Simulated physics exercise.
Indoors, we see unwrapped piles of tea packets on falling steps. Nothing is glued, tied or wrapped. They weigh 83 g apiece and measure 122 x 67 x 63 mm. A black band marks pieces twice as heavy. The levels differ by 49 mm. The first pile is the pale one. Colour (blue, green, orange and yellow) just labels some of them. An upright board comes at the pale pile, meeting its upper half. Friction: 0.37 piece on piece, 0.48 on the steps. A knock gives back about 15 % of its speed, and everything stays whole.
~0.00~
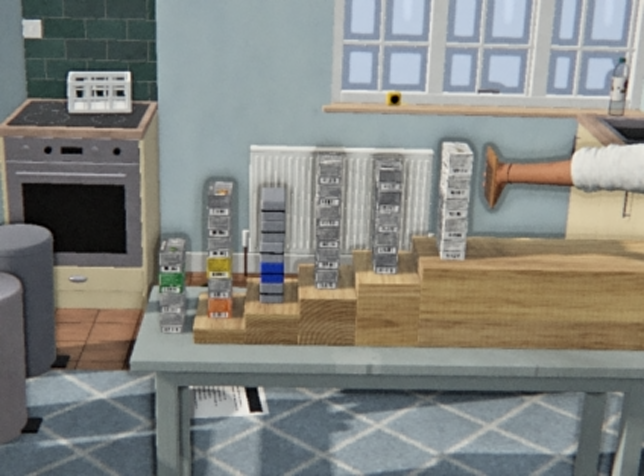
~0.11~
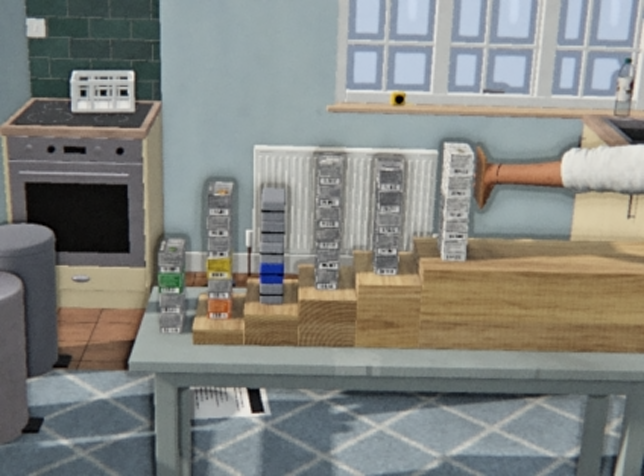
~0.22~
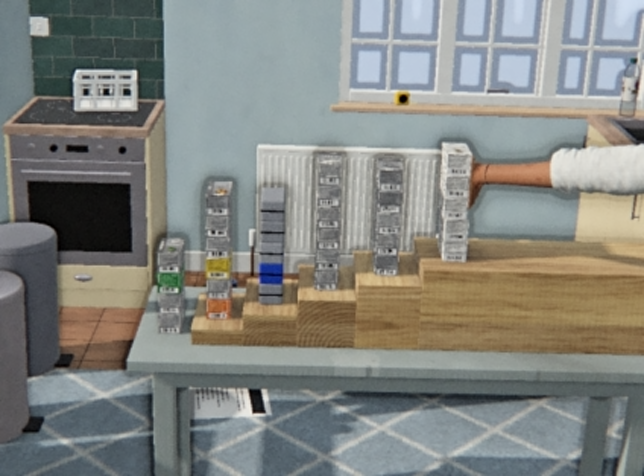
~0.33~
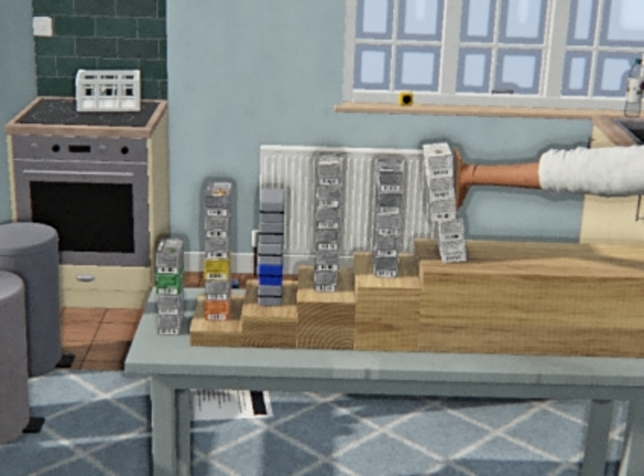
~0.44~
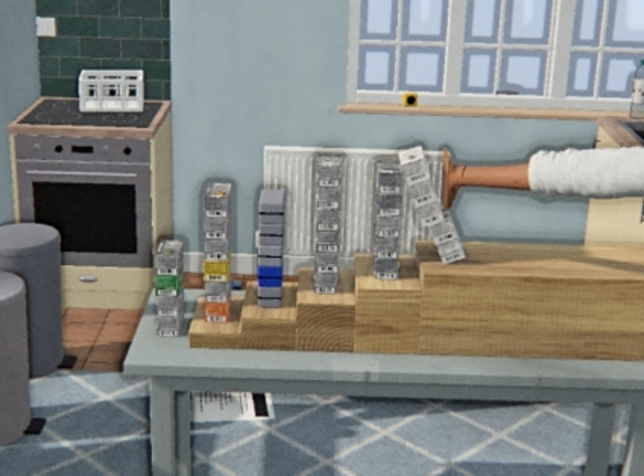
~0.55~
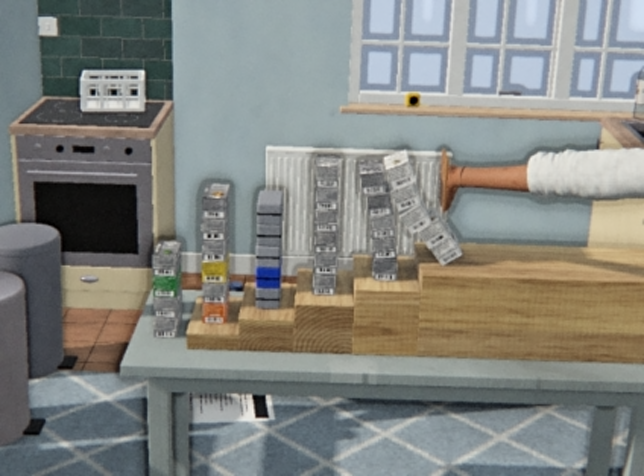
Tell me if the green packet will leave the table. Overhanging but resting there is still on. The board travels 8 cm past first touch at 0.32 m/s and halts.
The green packet drops off.
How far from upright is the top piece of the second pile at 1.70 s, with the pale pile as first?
About 30°.
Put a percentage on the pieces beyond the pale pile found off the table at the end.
Near 40 per cent.
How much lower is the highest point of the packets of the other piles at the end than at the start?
Some 18 cm lower.
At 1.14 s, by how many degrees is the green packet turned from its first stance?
About 0°.
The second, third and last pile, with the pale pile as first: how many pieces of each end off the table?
Pieces: Second 0, third 1, last 3.
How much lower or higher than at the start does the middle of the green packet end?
It ends some 87 cm lower.
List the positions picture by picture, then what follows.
In the first picture (places mark the middle of the side facing us; the camera moves round a little), board (495, 176) 6 cm short; green packet (171, 284); orange packet (219, 309); yellow packet (219, 268); the rest undisturbed.
The second picture shows board (484, 177) 29 mm short; green packet (170, 284).
The third picture shows board (472, 177) 6 mm in; green packet (169, 284).
The fourth picture shows board (459, 178) 42 mm in, top of the pale pile leaning 8°; green packet (168, 285); the rest undisturbed.
The fifth picture shows board (448, 179) 7 cm in, top of the pale pile leaning 21°; green packet (167, 286); the rest undisturbed.
The sixth picture shows board (446, 180) 8 cm in, stopped, top of the pale pile leaning 24°; green packet (164, 287); yellow packet (214, 272); orange packet (214, 314); steepest lean 7°, the packet at (373, 184); 4 disturbed, none off the table.
After 1.14 s, 5 of the pale pile down; none of the 26 other packets off the table, 17 disturbed; green packet unmoved; blue packet leaning 21°.
After 1.70 s, 5 of the pale pile down; 4 of the 26 other packets off the table; green packet leaning 71°, 28 cm lower; blue packet on its side.
By the end (2.3 s), 5 of the pale pile down; 10 of the 26 other packets off the table; green packet on its side; yellow packet upside down; blue packet on its side.
